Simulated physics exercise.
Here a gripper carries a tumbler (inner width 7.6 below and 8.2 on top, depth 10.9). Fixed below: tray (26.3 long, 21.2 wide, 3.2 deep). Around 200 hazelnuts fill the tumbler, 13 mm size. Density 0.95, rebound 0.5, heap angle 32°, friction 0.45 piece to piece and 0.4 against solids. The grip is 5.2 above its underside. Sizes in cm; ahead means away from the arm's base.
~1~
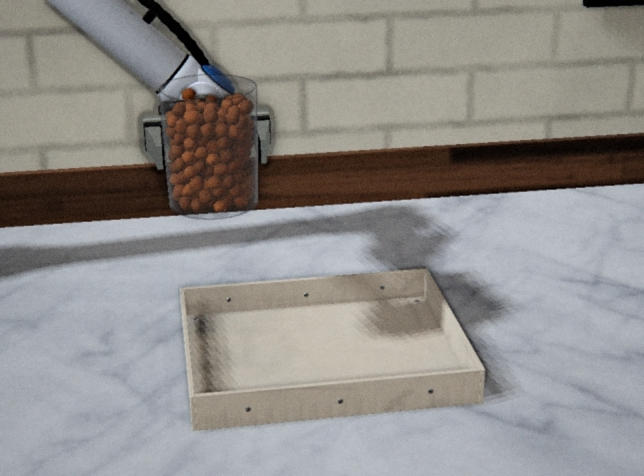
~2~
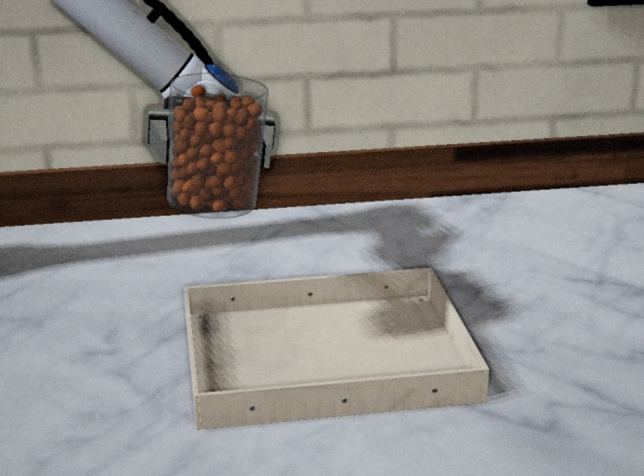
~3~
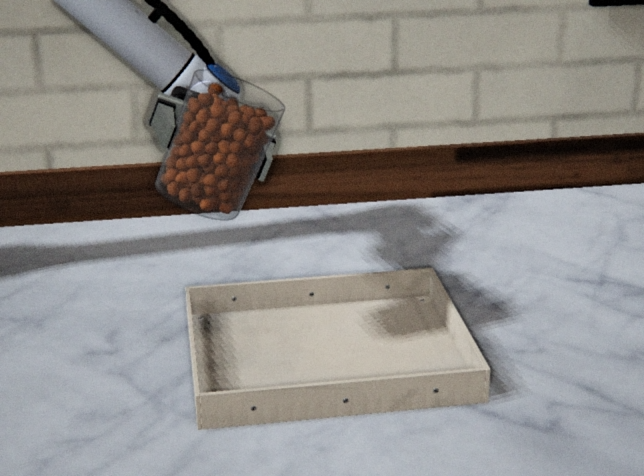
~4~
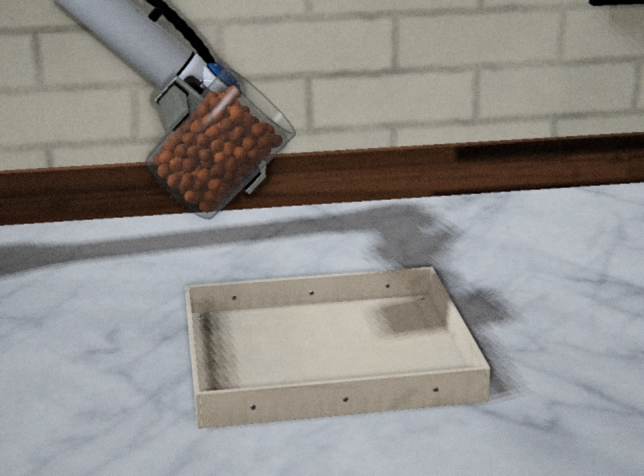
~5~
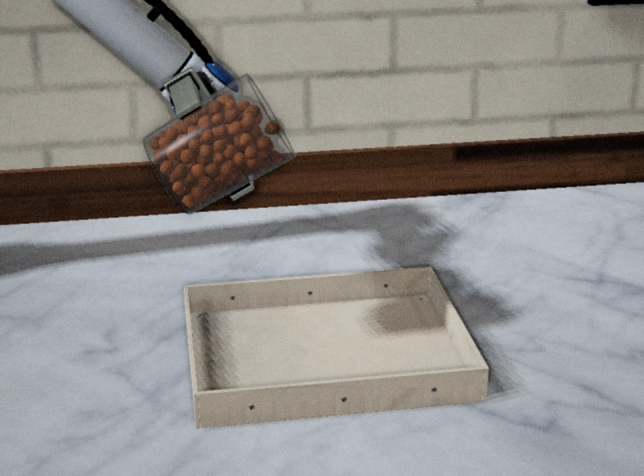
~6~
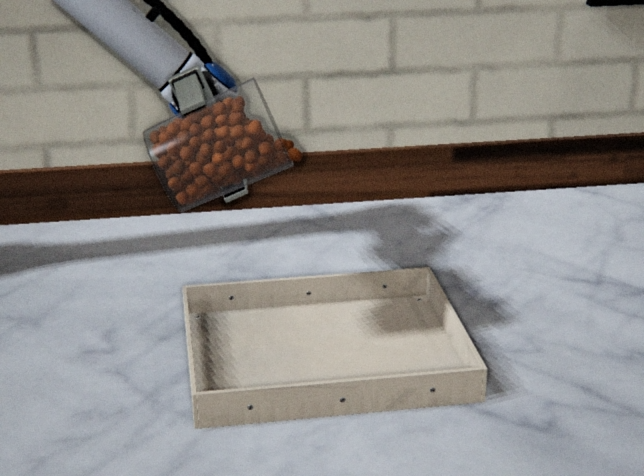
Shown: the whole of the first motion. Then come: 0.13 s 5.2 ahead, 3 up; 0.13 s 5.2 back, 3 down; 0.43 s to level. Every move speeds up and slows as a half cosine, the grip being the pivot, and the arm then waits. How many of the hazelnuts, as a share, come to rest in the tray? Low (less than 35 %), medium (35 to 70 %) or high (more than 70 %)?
Answer: Medium; 35 to 70 % of the hazelnuts finish in the tray.
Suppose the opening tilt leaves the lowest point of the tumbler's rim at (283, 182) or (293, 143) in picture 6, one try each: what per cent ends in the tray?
Some 75 and 30 per cent.
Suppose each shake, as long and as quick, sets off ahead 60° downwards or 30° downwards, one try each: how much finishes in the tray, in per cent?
Some 5 and 15 per cent.
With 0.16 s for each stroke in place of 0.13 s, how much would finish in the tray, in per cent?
In that case some 30 per cent.
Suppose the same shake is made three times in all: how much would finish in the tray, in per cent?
Then about 70 per cent.
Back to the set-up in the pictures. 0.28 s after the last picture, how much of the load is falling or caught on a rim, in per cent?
Roughly 47 per cent.
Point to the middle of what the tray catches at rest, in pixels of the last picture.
Around (396, 341).
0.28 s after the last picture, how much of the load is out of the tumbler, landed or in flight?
About 45 per cent by then.
Then, 0.28 s later, tilted 68° forward, highest piece 25 above the table; 108 in the tumbler, 97 in flight or on a rim.
Then, 0.55 s later, tilted 16° forward, highest piece 27 above the table; 99 in the tray, 93 in the tumbler, 10 on the table or floor, 3 in flight or on a rim.
Then, 0.89 s later, level, highest piece 25 above the table; 99 in the tray, 93 in the tumbler, 13 on the table or floor.
Then, 1.94 s later, level, highest piece 25 above the table; 99 in the tray, 93 in the tumbler, 13 on the table or floor.
At rest, 99 in the tray, 93 in the tumbler, 13 on the table or floor. That is 48 % in the tray.
